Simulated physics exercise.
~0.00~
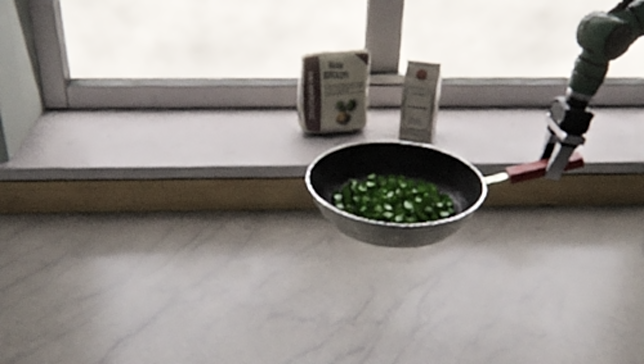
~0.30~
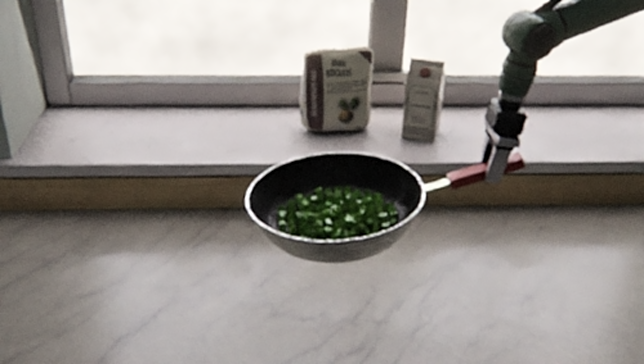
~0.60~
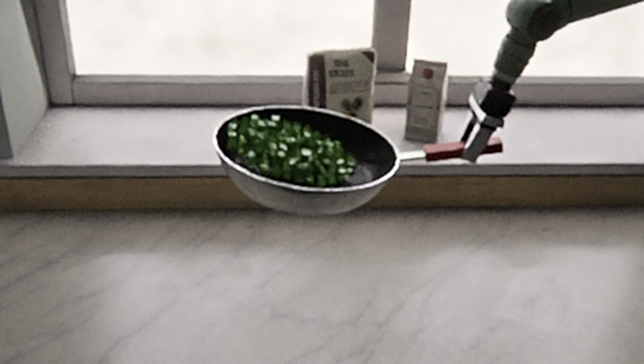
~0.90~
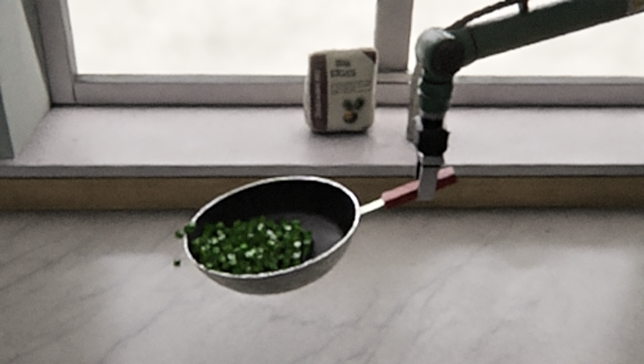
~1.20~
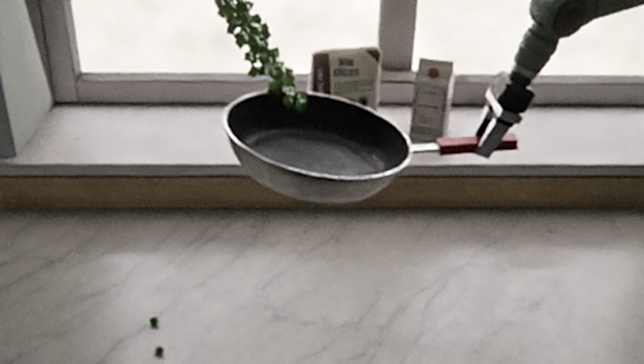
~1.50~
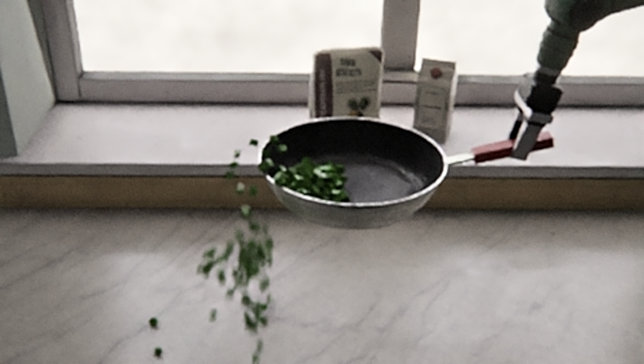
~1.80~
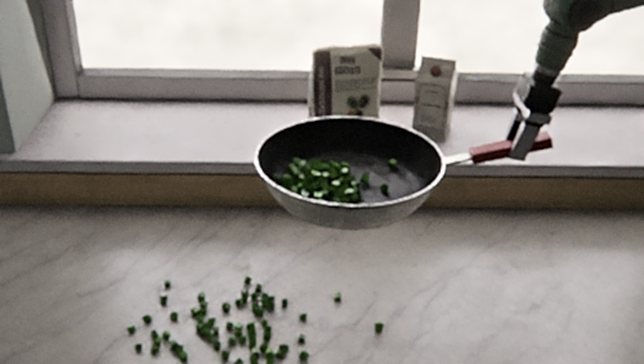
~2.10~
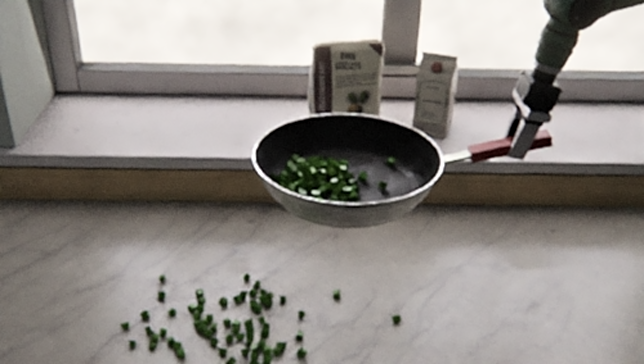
At the start, a robot arm holds a frying pan of diced green vegetables above a pale marbled counter, with two packages on the windowsill behind. The arm carries the pan left, lifts it so the dice gather toward the far left side, then lowers it, and a few pieces slip over the rim. It swings the pan sharply up, tossing nearly all the dice into the air in a long stream. As the pan moves back right and levels, some land inside while many miss and fall past its left edge. Finally the pan hangs still, partly filled, with the rest scattered across the counter.
